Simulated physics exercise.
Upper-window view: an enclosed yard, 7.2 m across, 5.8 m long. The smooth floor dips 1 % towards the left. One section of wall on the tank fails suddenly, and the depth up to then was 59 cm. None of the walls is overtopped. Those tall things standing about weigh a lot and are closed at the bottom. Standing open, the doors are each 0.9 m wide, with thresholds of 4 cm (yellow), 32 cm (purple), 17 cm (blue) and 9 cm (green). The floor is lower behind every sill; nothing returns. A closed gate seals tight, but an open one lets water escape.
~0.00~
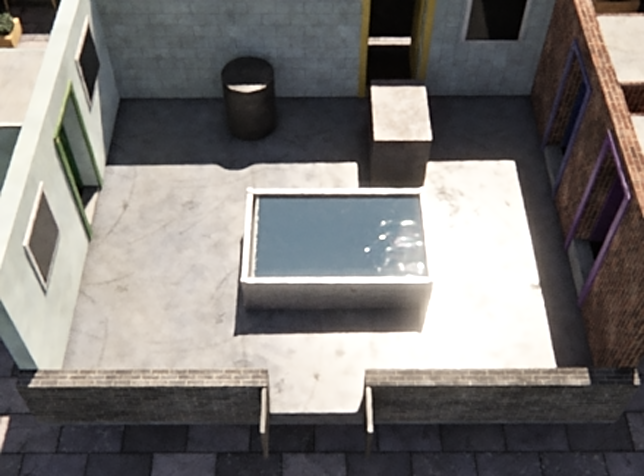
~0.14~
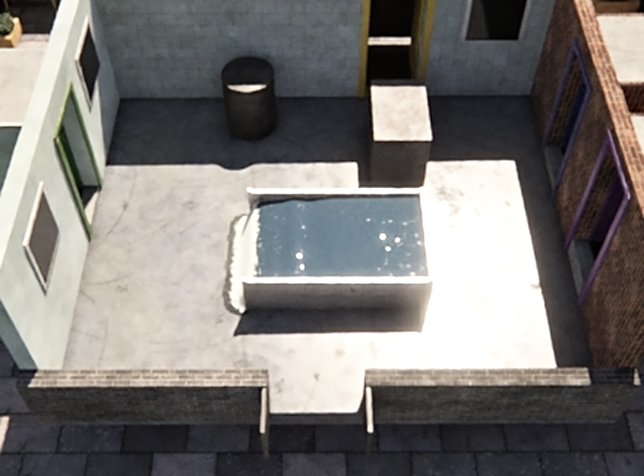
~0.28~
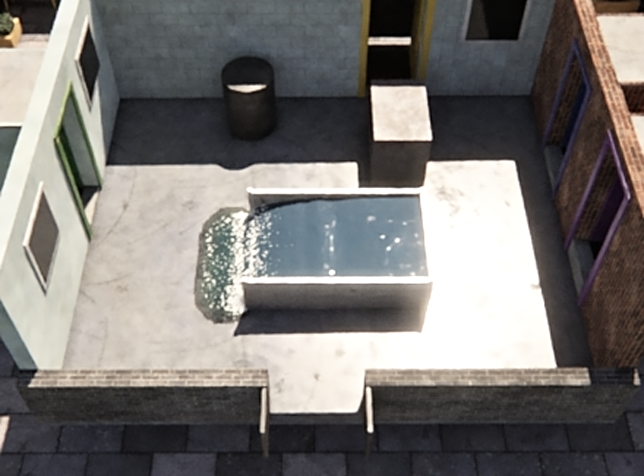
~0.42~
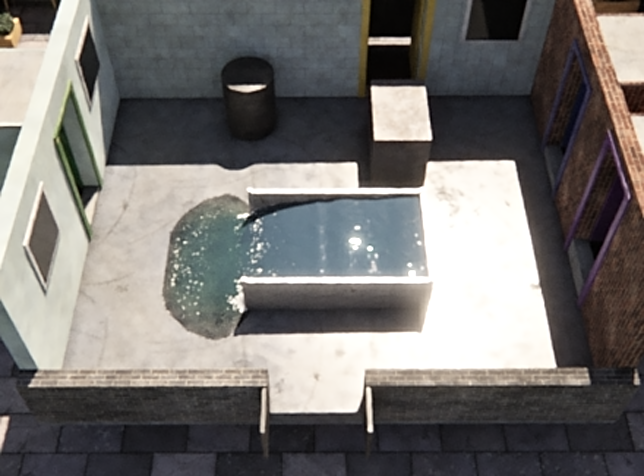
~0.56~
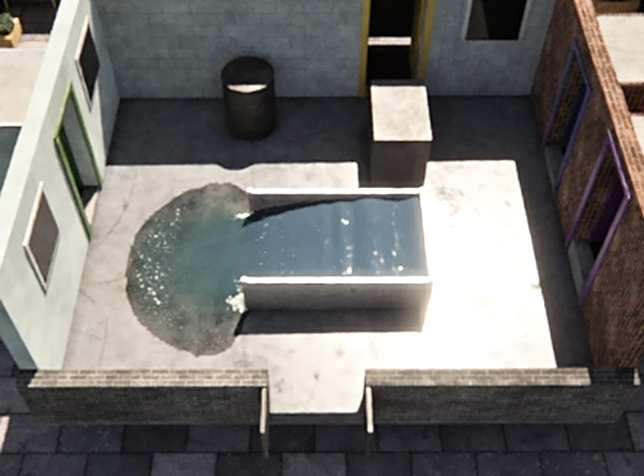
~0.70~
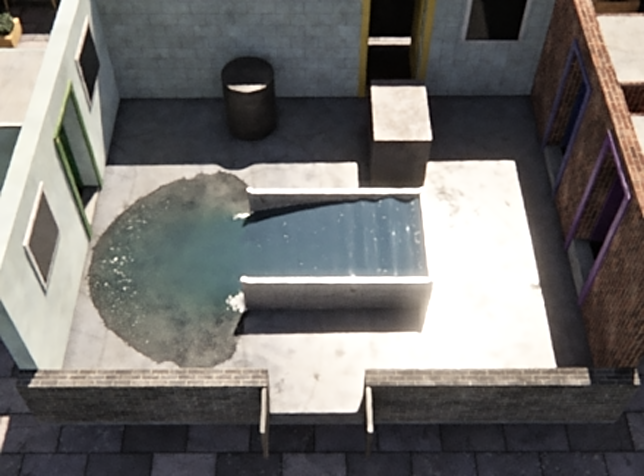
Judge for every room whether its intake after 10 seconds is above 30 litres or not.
In the end yellow door: Short of the set amount, purple door: Short of the set amount, blue door: Short of the set amount, green door: Beyond the set amount.
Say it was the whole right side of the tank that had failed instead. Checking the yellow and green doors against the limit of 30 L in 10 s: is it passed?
Against that limit the yellow door gives a greater amount and the green door gives a lower amount.
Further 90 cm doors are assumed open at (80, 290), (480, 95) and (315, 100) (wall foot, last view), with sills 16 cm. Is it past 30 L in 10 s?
Check each in turn: The first succeeds, the second fails, the third fails.
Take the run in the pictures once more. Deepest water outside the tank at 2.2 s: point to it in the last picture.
Location: Approx. (59, 385).
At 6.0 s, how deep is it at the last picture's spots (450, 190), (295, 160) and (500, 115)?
Depths: About 0, 1 and 0 centimetres.
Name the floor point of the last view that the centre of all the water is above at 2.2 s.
I'd put it close to (218, 266).
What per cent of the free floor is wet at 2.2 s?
About 30 per cent.
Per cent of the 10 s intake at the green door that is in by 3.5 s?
Roughly 75 percent is in by then.
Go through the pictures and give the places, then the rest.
The first picture shows still water, 59 cm deep, in the tank at (337, 237).
In the second picture, water pours out at (252, 254) and has run 0.9 m, to a hidden place; typically 8 cm deep outside, 59 cm at the tank's back.
In the third picture, the front is at (223, 214), 1.1 m from the gap at (252, 255); 1.3 m2 of floor is under water; 59 cm left at the back of the tank.
In the fourth picture, the front is at (192, 214), 1.4 m from the gap at (252, 256); 2.4 m2 of floor is under water; 59 cm left at the back of the tank.
In the fifth picture, the front is at (136, 302), 1.8 m from the gap at (252, 256); 3.8 m2 of floor is under water; 58 cm left at the back of the tank.
In the sixth picture, the front is at (100, 252), 2.3 m from the gap at (252, 256); 5.5 m2 of floor is under water; 54 cm left at the back of the tank.
After 1.4 s water covers 25 % of the floor and is deepest (34 cm) near (85, 265); yellow door not reached, purple door not reached, blue door not reached, green door 22 cm at the sill, 20 L in.
After 2.2 s water covers 30 % of the floor and is deepest (42 cm) near (59, 385); yellow door not reached, purple door not reached, blue door not reached, green door 28 cm at the sill, 90 L in.
After 3.5 s water covers 40 % of the floor and is deepest (30 cm) near (119, 106); yellow door not reached, purple door not reached, blue door not reached, green door 20 cm at the sill, 195 L in.
After 6.0 s water covers 70 % of the floor and is deepest (19 cm) near (182, 99); yellow door 2 cm at the sill, 0 L in, purple door 6 cm at the sill, 0 L in, blue door not reached, green door 12 cm at the sill, 246 L in.
After 10.0 s water covers 95 % of the floor and is deepest (10 cm) near (113, 135); yellow door 2 cm at the sill, 0 L in, purple door 4 cm at the sill, 0 L in, blue door 4 cm at the sill, 0 L in, green door 9 cm at the sill, 253 L in.
